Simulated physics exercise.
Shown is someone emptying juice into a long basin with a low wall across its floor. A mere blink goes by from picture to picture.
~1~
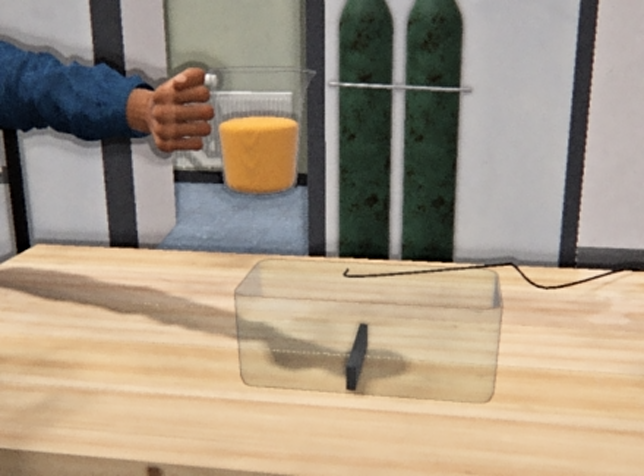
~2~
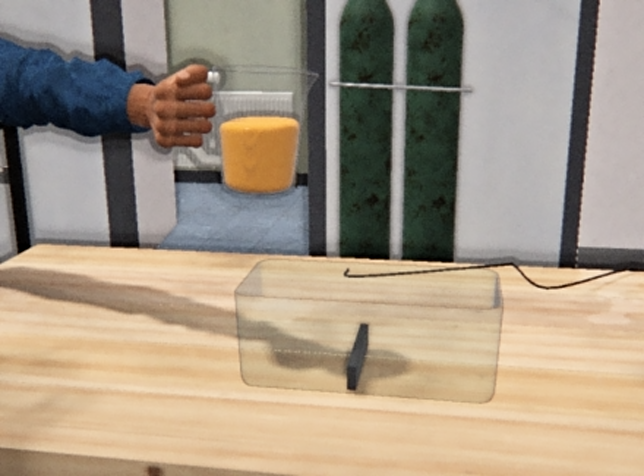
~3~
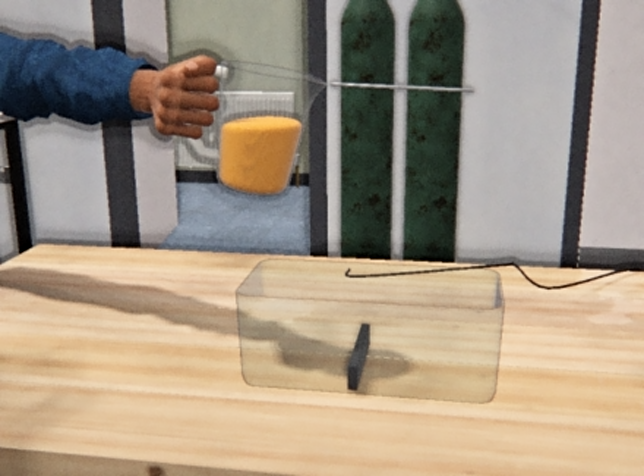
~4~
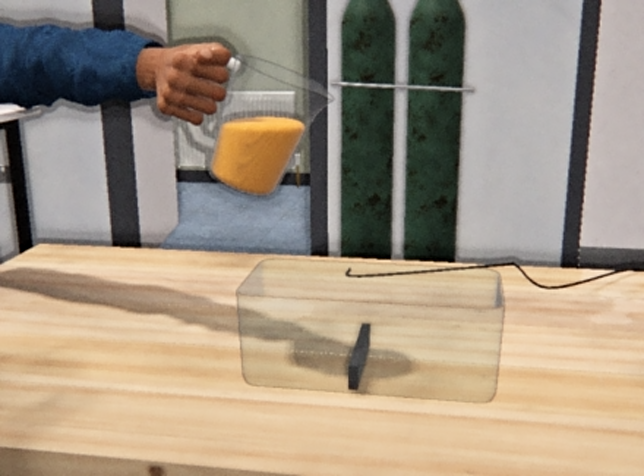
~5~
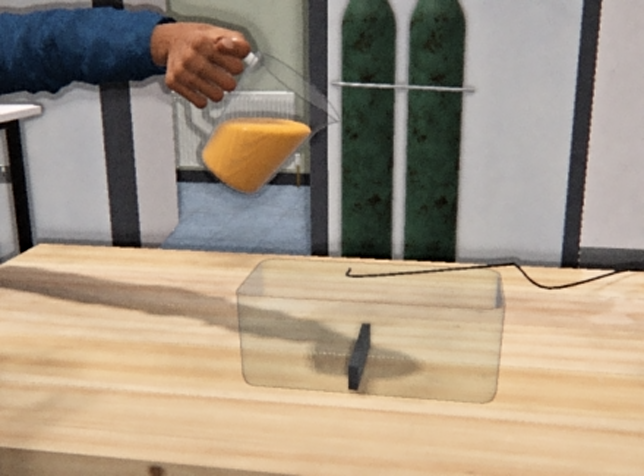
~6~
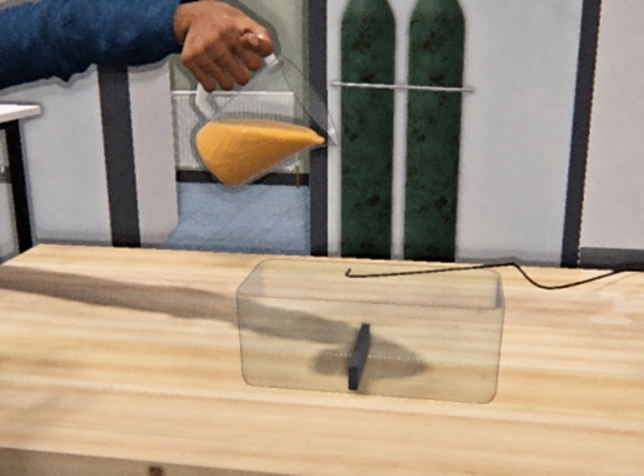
At the start, a hand holds a clear jug of orange juice upright above and to the left of a clear basin with a low dark wall inside. The hand rises slightly and moves right, tilting the jug steeply rightward, while the juice shifts toward the spout and the basin stays still.
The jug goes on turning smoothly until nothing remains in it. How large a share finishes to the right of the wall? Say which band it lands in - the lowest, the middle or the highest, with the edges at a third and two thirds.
The highest band, over two thirds.
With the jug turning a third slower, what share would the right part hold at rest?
About 80 per cent would end up there.
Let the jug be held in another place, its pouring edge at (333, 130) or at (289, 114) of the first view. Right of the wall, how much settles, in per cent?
Roughly 80 per cent, and 10 per cent.
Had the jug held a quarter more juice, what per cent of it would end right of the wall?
Some 75 parts in a hundred.
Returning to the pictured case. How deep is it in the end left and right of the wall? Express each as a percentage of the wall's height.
I'd say about 20 for the left and about 50 for the right.
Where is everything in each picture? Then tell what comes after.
In the first picture, it leans 0°; its right rim is at (315, 71); the juice meets the walls at (222, 122) and (298, 123); the long basin's rim runs from (247, 277) to (499, 290); the wall's top is at (358, 345).
In the second picture, it leans 3°; its right rim is at (318, 74); the juice meets the walls at (223, 122) and (299, 124).
In the third picture, it leans 10°; its right rim is at (326, 83); the juice meets the walls at (226, 123) and (302, 124).
In the fourth picture, it leans 22°; its right rim is at (335, 99); the juice meets the walls at (223, 125) and (306, 125).
In the fifth picture, it leans 38°; its right rim is at (341, 120); the juice meets the walls at (214, 133) and (312, 128).
In the sixth picture, it leans 55°; its right rim is at (339, 145); the juice meets the walls at (202, 125) and (324, 138).
A moment on, the jug is tipped right over and 51 per cent is still to pour, 0 is left of the wall and 12 right of it.
Next, the jug is tipped right over and 5 per cent is still to pour, 14 is left of the wall and 67 right of it.
Then the jug is tipped right over and 0 per cent is still to pour, 21 is left of the wall and 75 right of it.
Later the jug is tipped right over and 0 per cent is still to pour, 22 is left of the wall and 75 right of it.
In the end 22 per cent lies left of the wall, 75 right of it and 3 outside.
